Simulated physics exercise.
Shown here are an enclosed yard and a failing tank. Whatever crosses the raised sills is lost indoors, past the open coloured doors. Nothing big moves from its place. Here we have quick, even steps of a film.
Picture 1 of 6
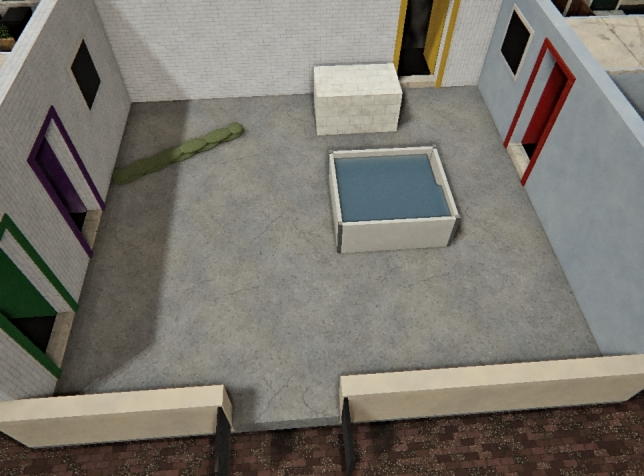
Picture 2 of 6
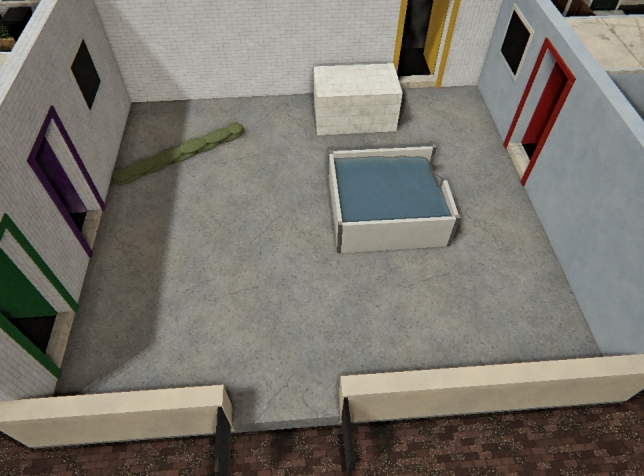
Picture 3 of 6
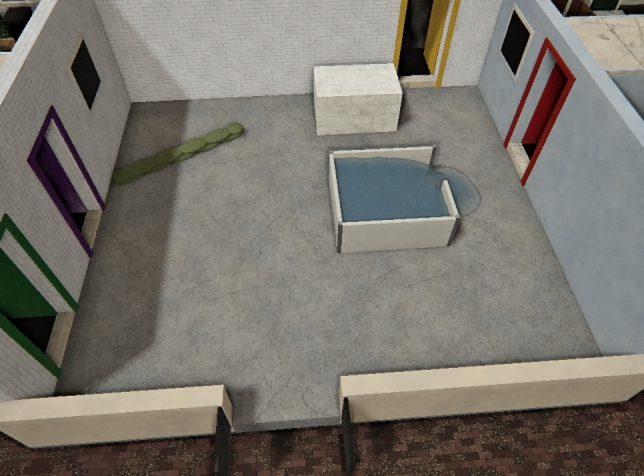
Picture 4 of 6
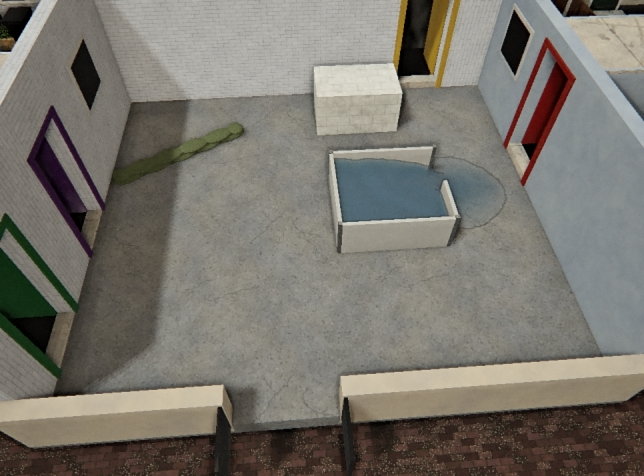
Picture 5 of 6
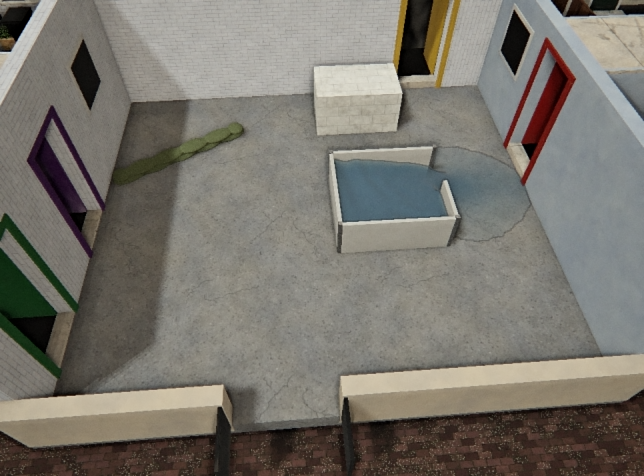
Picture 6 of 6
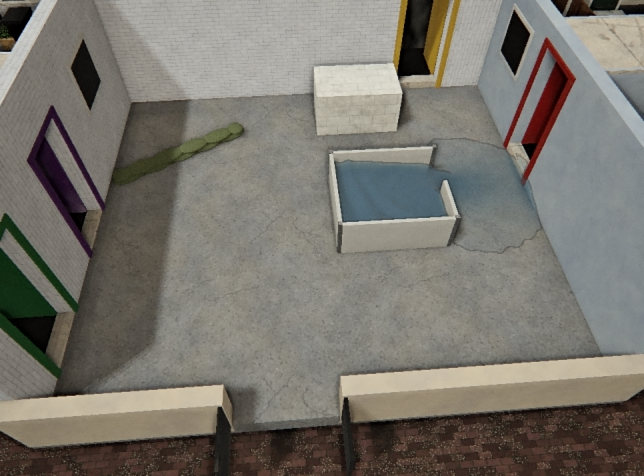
The footage shows an open tank of water in a walled yard, first whole and still; then a gap opens in its right side and water pours out, spreading across the grey floor toward the red-framed doorway.
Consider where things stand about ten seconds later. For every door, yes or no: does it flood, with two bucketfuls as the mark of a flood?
Green door: No, purple door: No, red door: Yes, yellow door: No.
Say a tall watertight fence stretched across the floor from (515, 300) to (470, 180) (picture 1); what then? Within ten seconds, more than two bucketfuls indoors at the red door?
Then: The red one is under.
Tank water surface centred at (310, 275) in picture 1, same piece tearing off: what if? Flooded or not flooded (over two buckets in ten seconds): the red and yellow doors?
Lab note - red door doesn't reach it; yellow door doesn't reach it.
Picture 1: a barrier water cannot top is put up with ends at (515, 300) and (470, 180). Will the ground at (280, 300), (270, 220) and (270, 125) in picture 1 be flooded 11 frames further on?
Taking the points in the order given, they are high and dry, high and dry and high and dry.
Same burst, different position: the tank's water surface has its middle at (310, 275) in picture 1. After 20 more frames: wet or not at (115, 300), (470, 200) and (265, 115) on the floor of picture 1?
Going through the three spots in turn: Stays untouched, gets wet, stays untouched.
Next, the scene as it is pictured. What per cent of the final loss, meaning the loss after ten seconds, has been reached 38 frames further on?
Close to 80 per cent, I'd say.
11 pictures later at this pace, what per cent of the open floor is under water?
It works out to about 15 in a hundred.
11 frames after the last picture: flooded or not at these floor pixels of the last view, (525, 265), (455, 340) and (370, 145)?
In turn, the points end up soaked, high and dry and high and dry.
A moment on, water covers 10 % of the floor; the green door not reached, the purple door not reached, the red door over two buckets in, the yellow door not reached.
Next, water covers 15 % of the floor; the green door not reached, the purple door not reached, the red door over two buckets in, the yellow door not reached.
Then, water covers 25 % of the floor; the green door not reached, the purple door not reached, the red door far over two buckets in, the yellow door wet at the sill, nothing in.
Later, water covers 50 % of the floor; the green door not reached, the purple door not reached, the red door far over two buckets in, the yellow door wet at the sill, nothing in.
In the end, water covers 75 % of the floor; the green door wet at the sill, nothing in, the purple door wet at the sill, nothing in, the red door far over two buckets in, the yellow door wet at the sill, nothing in.
